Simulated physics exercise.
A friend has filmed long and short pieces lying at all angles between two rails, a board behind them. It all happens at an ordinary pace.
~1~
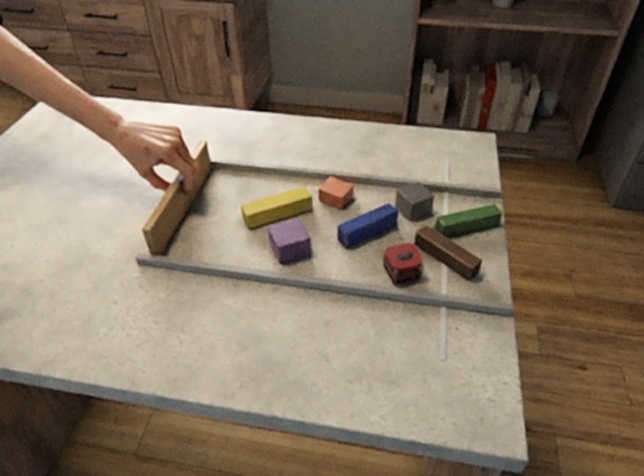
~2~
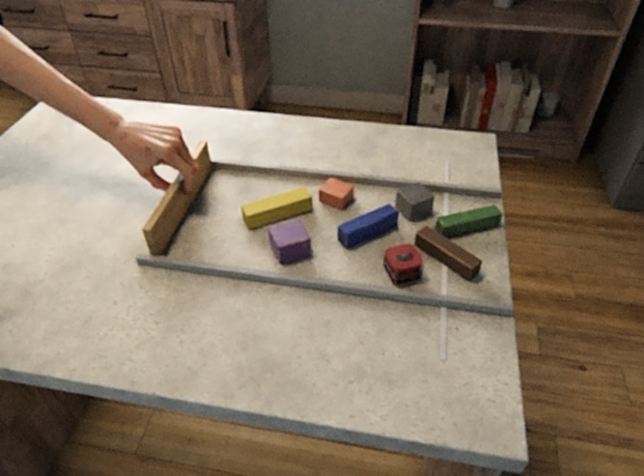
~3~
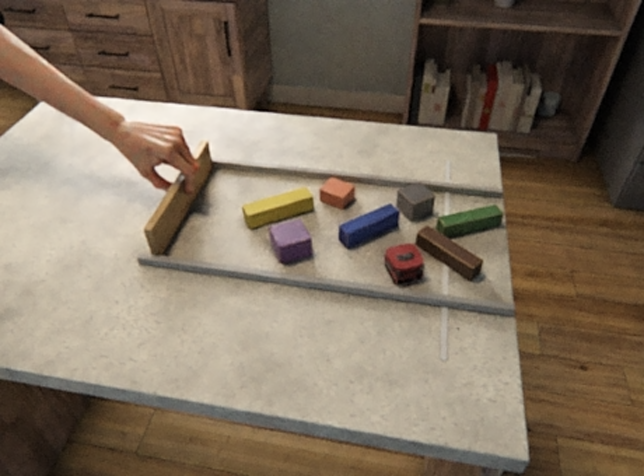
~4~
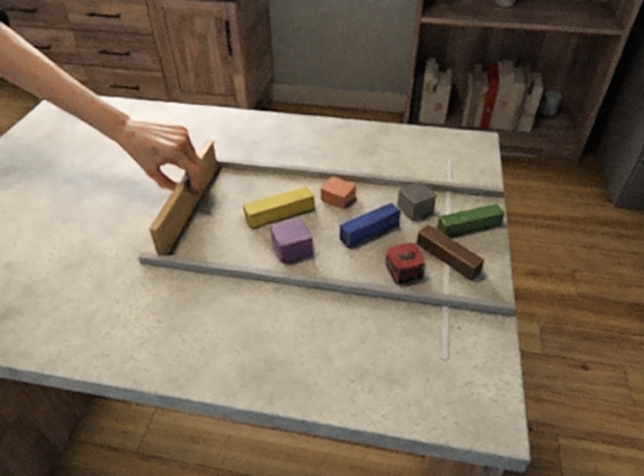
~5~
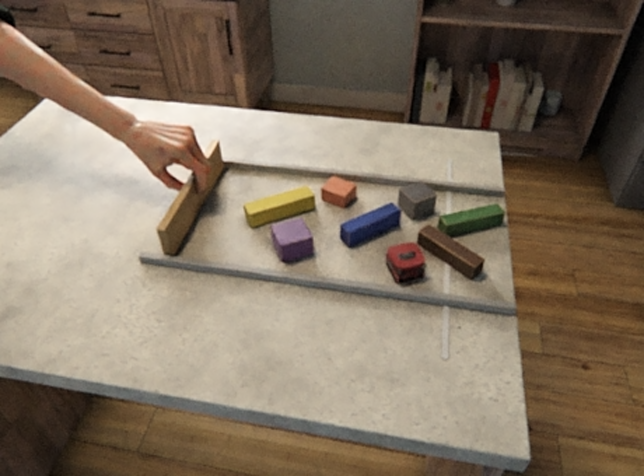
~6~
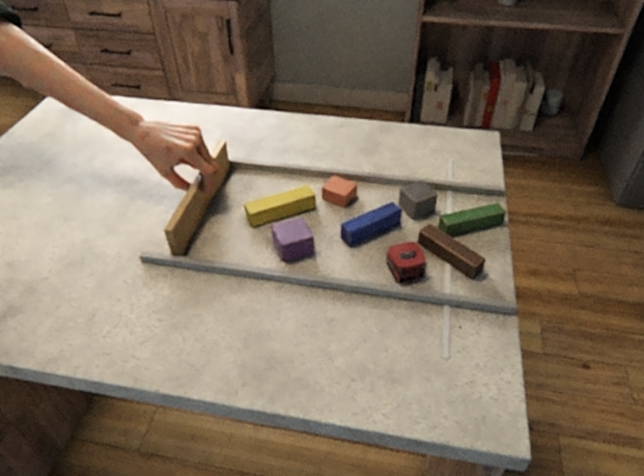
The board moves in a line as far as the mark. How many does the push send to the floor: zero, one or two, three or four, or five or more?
As it turns out, the number that fall off is one or two.
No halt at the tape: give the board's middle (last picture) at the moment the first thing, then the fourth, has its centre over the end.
Near (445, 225) and (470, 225).
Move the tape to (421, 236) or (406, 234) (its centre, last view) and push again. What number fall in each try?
Down on the floor: 0 and 0.
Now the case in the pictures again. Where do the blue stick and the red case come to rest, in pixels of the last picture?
The blue stick stops around (479, 239); the red case around (502, 281).
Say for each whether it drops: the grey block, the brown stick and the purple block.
The grey block does not fall, the brown stick is lost, the purple block is kept.
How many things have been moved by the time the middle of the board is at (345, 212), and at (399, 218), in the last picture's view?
By then 4, and 7.
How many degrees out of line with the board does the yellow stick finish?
Roughly 0° out of line.
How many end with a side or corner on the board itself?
In contact: 3.
Soon after, none off yet; green bar at rest near (472, 219); brown stick at rest near (450, 251); grey block at rest near (418, 199).
Then, none off yet; green bar moving near (479, 219); brown stick moved a little near (474, 256); grey block moved about its own width near (452, 203).
At rest, the number that fall off is one or two; fallen, brown stick and green bar.
